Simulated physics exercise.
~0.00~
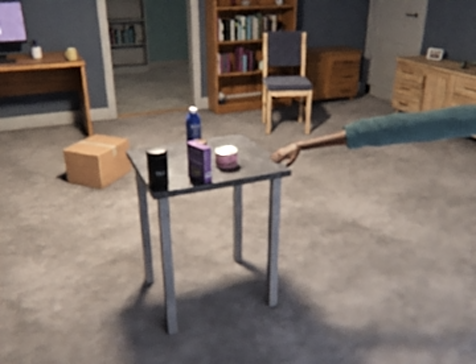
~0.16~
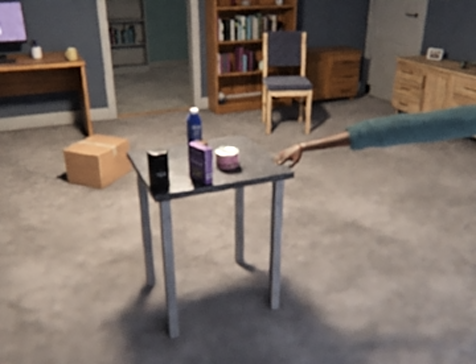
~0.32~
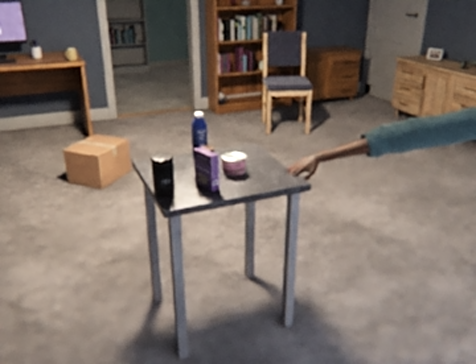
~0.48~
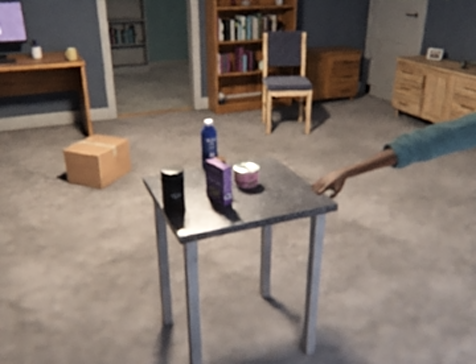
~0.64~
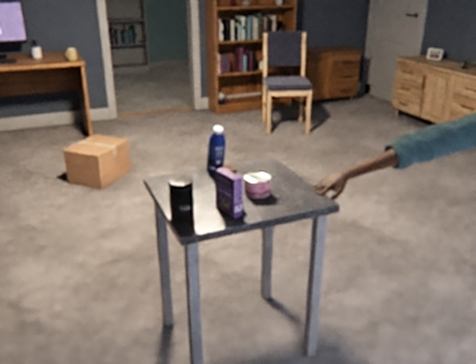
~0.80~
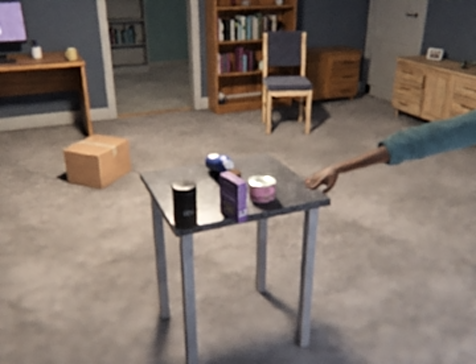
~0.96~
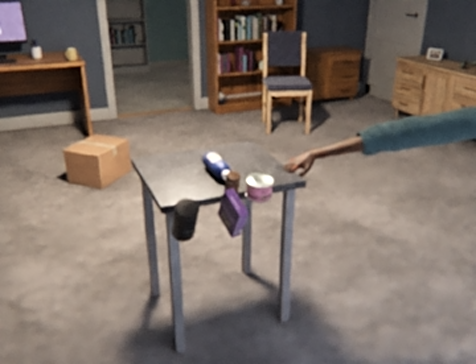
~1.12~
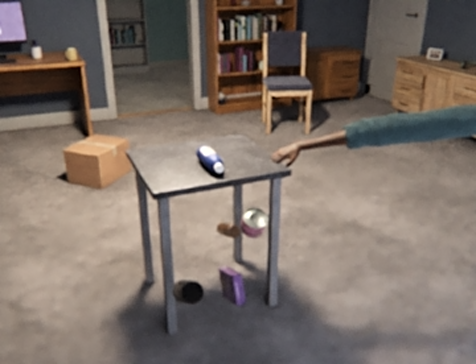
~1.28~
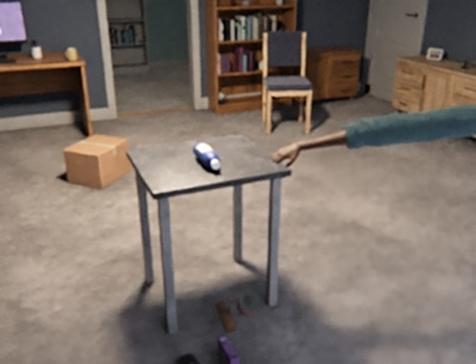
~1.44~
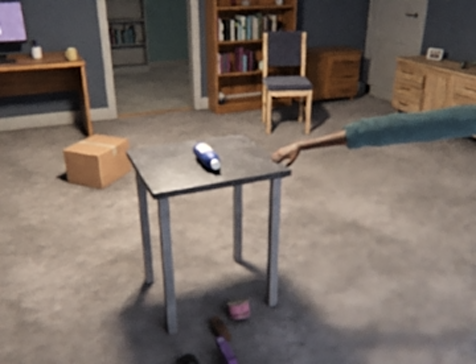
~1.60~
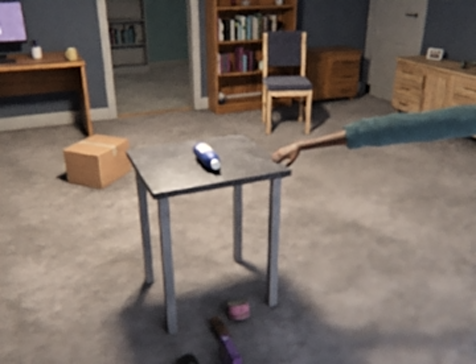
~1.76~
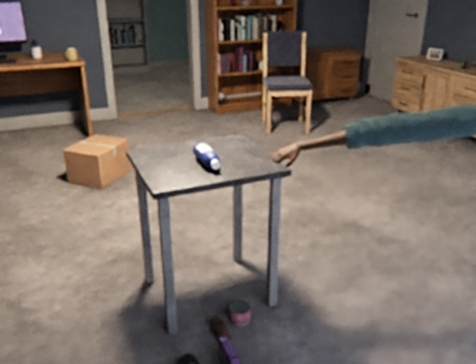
At the start, a blue bottle, a black jar, a purple packet, a pink tub and a partly hidden brown shaker stand on a small side table, with an outstretched hand at its right edge. The table slides towards the viewer and to the right, carrying everything with it. As it stops, the bottle tips onto its side. The table then jerks back the way it came, and the other items drop off the near edge. Finally, the bottle lies on the table, while the jar, packet and shaker lie toppled on the floor near the upright tub.
